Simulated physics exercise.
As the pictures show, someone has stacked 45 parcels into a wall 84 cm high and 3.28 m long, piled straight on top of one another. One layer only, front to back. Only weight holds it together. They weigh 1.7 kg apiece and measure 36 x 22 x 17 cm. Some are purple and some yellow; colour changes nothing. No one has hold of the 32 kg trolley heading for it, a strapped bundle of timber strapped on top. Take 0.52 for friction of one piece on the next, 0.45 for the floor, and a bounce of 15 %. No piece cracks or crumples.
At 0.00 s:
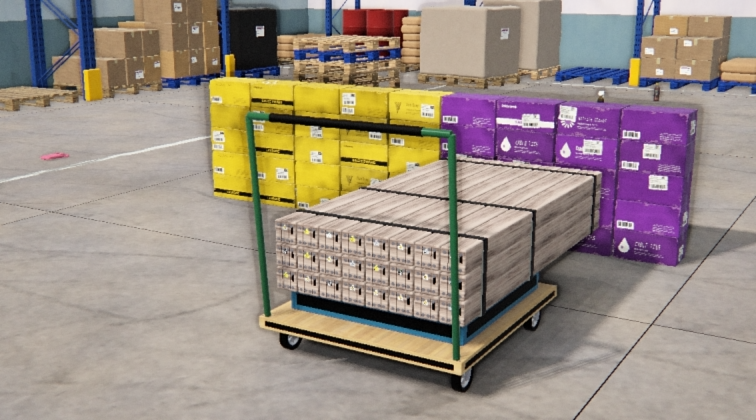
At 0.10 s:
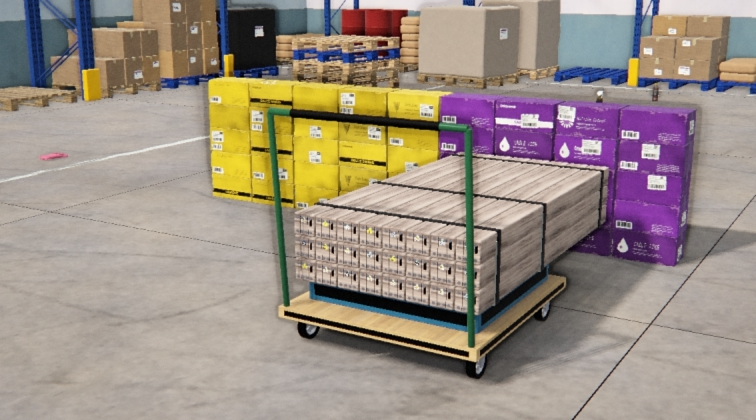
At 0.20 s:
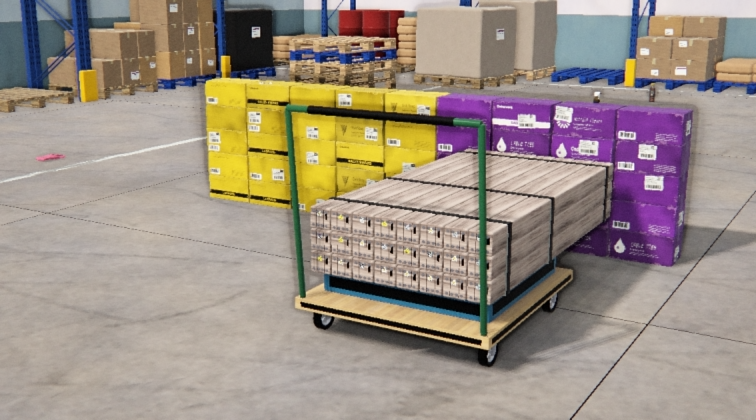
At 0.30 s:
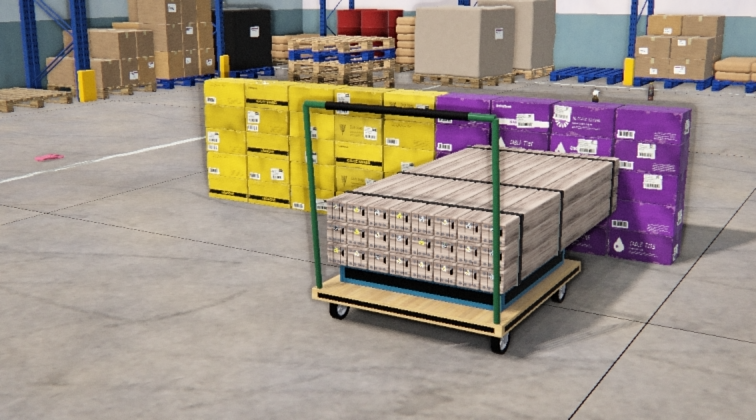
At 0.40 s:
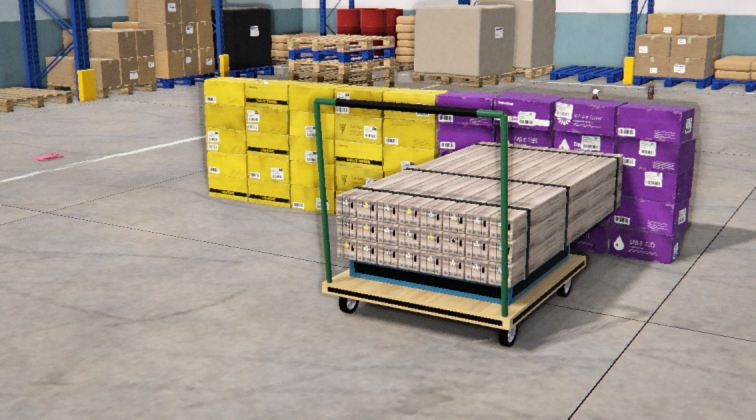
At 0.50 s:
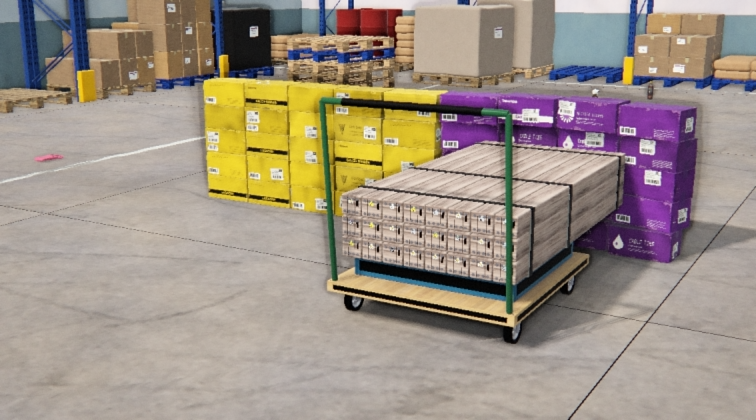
To begin with, a loaded flatbed trolley with a green handle rolls, with nobody pushing it, away from the viewer and rightward toward a wall of yellow and purple boxes. Its strapped load then meets the purple side and pushes in slightly, shifting some purple boxes a little, while the yellow ones barely change.
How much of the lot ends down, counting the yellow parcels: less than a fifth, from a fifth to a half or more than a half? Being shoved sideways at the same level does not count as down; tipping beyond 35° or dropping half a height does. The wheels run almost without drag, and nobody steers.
The part is fewer than one in five.
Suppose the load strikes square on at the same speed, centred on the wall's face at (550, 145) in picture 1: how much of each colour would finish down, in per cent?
In that case yellow 0, purple 80 per cent.
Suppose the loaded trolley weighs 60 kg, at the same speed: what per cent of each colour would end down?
Then yellow 0, purple 80 per cent.
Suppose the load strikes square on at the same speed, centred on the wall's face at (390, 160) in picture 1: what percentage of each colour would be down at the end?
In that case yellow 60, purple 20 per cent.
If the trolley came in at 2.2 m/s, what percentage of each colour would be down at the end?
In that case yellow 0, purple 80 per cent.
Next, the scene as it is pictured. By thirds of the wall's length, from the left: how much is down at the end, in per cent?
In per cent: Left 0, middle 30, right 50.
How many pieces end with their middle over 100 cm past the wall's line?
Roughly 4 of them.
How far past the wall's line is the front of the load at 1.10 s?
Roughly 15 cm.
After 0.64 s, load 13 cm past the wall's line, still rolling; none of the 25 yellow parcels down (0 of 45 in all colours); top yellow parcel unmoved; top purple parcel 12° from how it stood.
After 0.88 s, load 14 cm past the wall's line, stopped; none of the 25 yellow parcels down (8 of 45 in all colours); top yellow parcel unmoved; top purple parcel 40° from how it stood, 7 cm lower.
After 1.10 s, load 14 cm past the wall's line, stopped; none of the 25 yellow parcels down (8 of 45 in all colours); top yellow parcel unmoved; top purple parcel 72° from how it stood, 51 cm lower.
After 1.38 s, load 13 cm past the wall's line, stopped; none of the 25 yellow parcels down (12 of 45 in all colours); top yellow parcel unmoved; top purple parcel on its side.
In the end (2.7 s), load 10 cm past the wall's line, stopped; none of the 25 yellow parcels down (12 of 45 in all colours); top yellow parcel unmoved; top purple parcel on its side. That is 0 per cent. From the last view, middles, top yellow parcel near (319, 98), top purple parcel near (659, 186).
